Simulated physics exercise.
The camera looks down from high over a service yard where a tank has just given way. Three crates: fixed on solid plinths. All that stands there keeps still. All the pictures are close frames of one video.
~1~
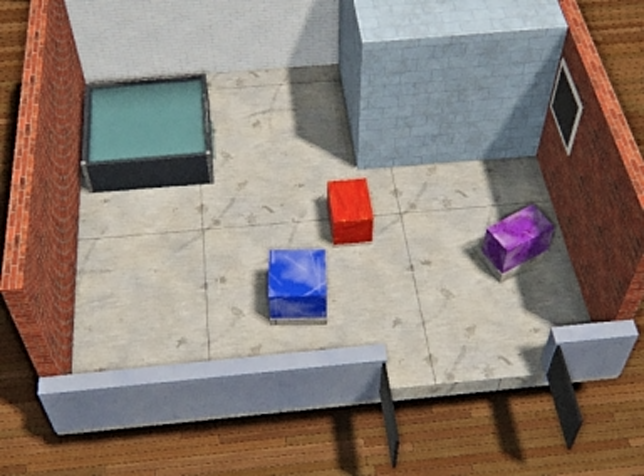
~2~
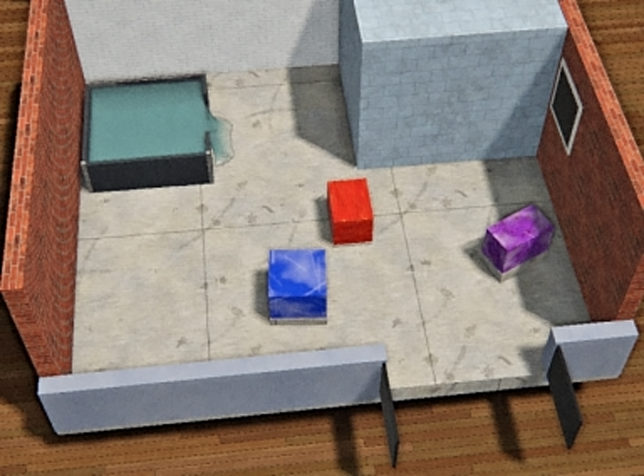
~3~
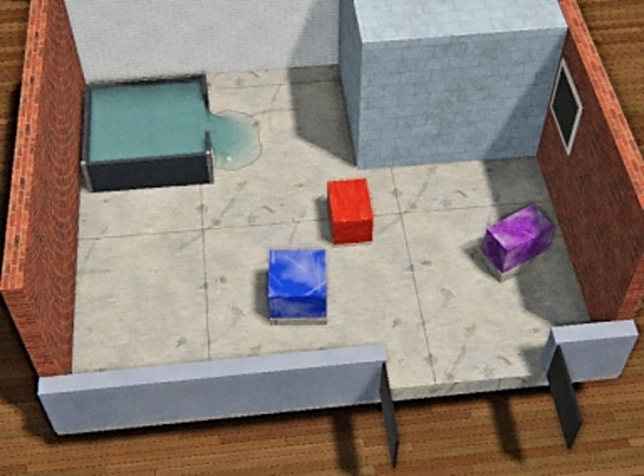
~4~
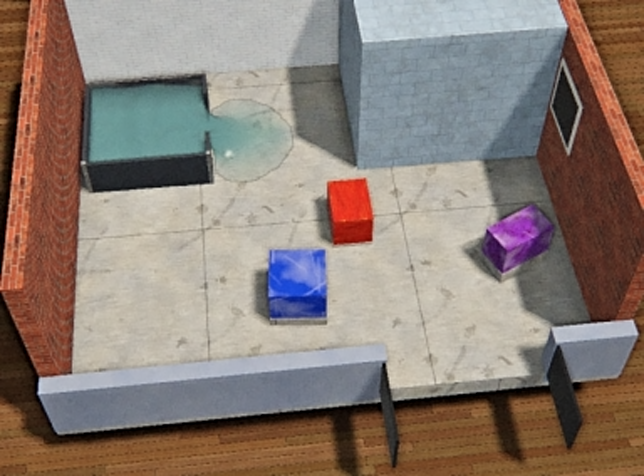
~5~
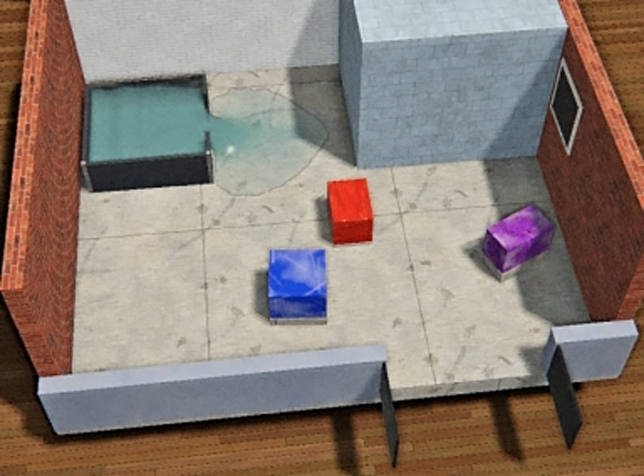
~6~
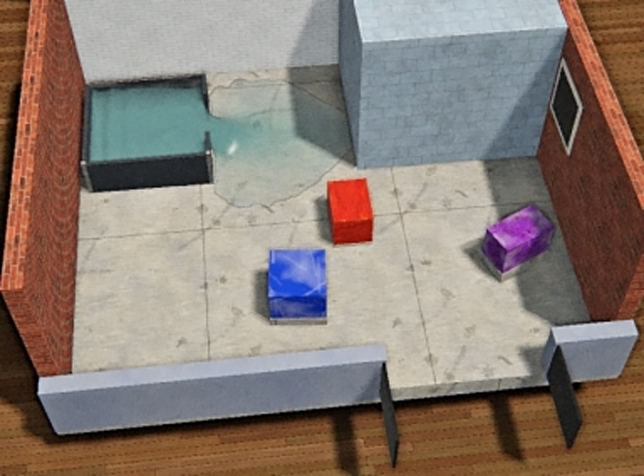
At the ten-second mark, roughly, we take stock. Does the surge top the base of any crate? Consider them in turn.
Red crate: A wet one, purple crate: A dry one, blue crate: A dry one.
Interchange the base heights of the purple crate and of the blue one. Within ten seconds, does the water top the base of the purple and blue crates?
I reckon the purple crate is left unharmed but the blue crate is left unharmed.
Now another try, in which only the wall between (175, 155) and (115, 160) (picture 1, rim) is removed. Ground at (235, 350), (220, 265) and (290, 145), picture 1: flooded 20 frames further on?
Going through them in turn: Reached by the flood, then reached by the flood, then still unsoaked.
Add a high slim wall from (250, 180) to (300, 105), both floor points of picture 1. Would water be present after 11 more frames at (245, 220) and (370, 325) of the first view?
In order, I'd call them inundated and bare.
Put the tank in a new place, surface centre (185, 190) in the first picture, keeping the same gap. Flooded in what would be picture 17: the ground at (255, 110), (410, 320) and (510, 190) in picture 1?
Results in order - left untouched, swamped, swamped.
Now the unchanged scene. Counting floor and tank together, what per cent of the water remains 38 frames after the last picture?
About 100 per cent.
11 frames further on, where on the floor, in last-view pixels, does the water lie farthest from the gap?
I would point to (494, 245).
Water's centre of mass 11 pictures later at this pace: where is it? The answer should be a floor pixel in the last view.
Centre of mass: Roughly (229, 143).
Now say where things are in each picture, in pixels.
The first frame shows still water in the tank at (147, 121).
In the second frame, the front is at (228, 158), out from the gap at (206, 131).
In the third frame, the front is at (254, 156), out from the gap at (207, 133).
In the fourth frame, the front is at (287, 145), out from the gap at (207, 133).
In the fifth frame, the front is at (322, 129), out from the gap at (207, 133).
In the sixth frame, water pours out at (207, 133) and has run to (350, 143).
A moment on, water covers 20 % of the floor; the red crate water round its plinth, the purple crate not reached, the blue crate not reached.
Next, water covers 25 % of the floor; the red crate water round its plinth, the purple crate water round its plinth, the blue crate water round its plinth.
Then, water covers 40 % of the floor; the red crate water round its plinth, the purple crate water round its plinth, the blue crate water round its plinth.
Later, water covers 65 % of the floor; the red crate water round its plinth, the purple crate water round its plinth, the blue crate water round its plinth.
In the end, water covers 85 % of the floor; the red crate was topped, the purple crate stayed above the water, the blue crate stayed above the water.
